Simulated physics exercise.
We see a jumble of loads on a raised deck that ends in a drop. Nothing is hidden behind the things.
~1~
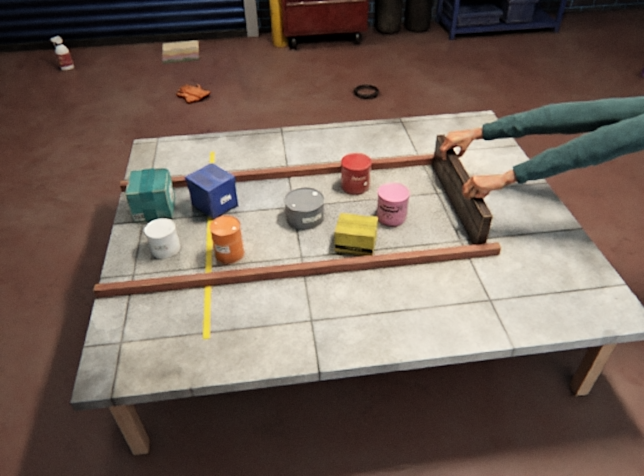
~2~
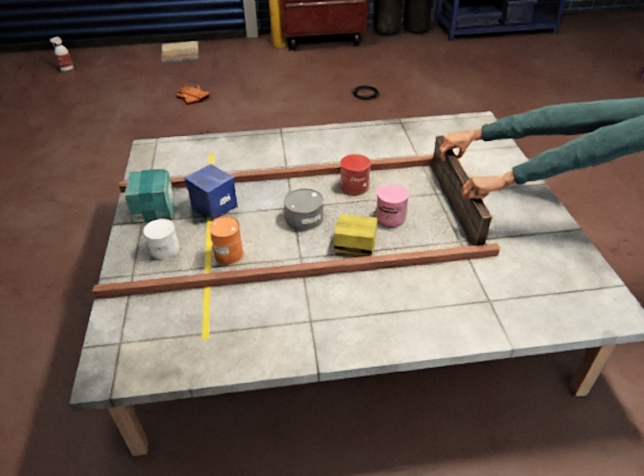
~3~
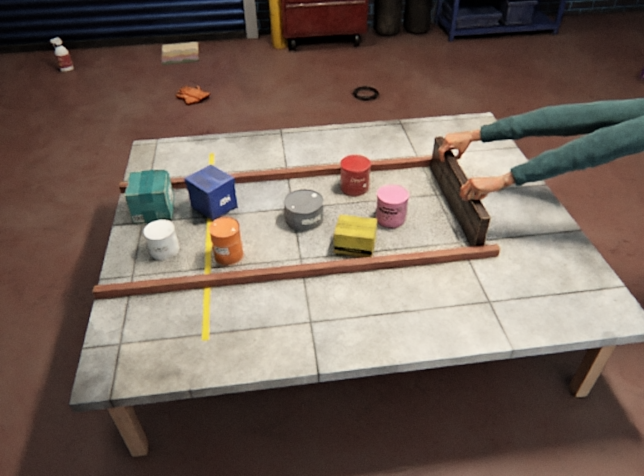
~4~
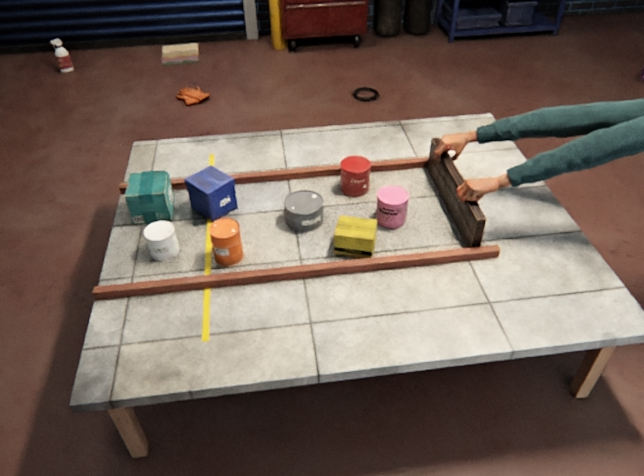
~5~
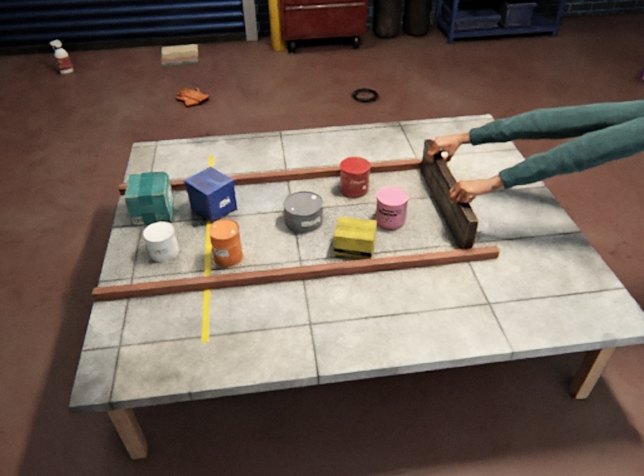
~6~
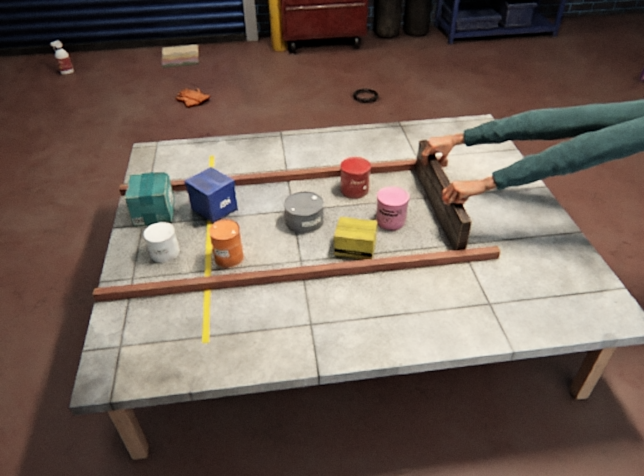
In a dim workshop with a reddish floor, a tiled table is seen from above at an angle by a still camera. Between two wooden rails sit turquoise and blue boxes and white and orange canisters at left, a grey canister mid-table, and a red pail, yellow box and pink canister farther right. Two green-sleeved arms slide a dark plank slightly leftward, while the objects stay put.
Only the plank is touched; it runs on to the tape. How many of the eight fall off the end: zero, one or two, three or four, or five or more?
In the end the number that fall off is zero.
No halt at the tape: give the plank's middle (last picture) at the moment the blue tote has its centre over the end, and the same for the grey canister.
Its middle is around (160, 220) and around (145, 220).
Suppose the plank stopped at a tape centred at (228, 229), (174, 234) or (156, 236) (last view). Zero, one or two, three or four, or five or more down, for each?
For each place: Zero; either one or two; three or four.
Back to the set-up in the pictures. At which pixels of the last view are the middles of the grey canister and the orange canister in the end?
The grey canister stops around (171, 218); the orange canister around (150, 252).
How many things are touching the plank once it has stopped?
That makes 3.
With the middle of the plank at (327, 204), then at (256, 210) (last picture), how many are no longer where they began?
By then 4, and 6.
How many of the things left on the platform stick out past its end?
Overhanging: 1.
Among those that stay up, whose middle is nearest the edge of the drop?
The turquoise parcel.
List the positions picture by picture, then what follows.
In the first frame, turquoise parcel (151, 195); white canister (163, 238); blue tote (213, 192); plank (459, 188); tape (210, 227).
In the second frame, white canister (162, 239); red pail (355, 175).
In the third frame, blue tote (212, 193); grey canister (304, 210).
In the fourth frame, turquoise parcel (151, 197); yellow box (356, 237).
In the fifth frame, white canister (162, 242); orange canister (226, 244).
In the sixth frame, turquoise parcel (151, 199); white canister (162, 242); blue tote (212, 195); plank (440, 193); tape (209, 231).
A little later, none off yet; turquoise parcel at rest near (151, 199); white canister at rest near (162, 242); blue tote at rest near (212, 195).
When it is over, the number that fall off is zero.
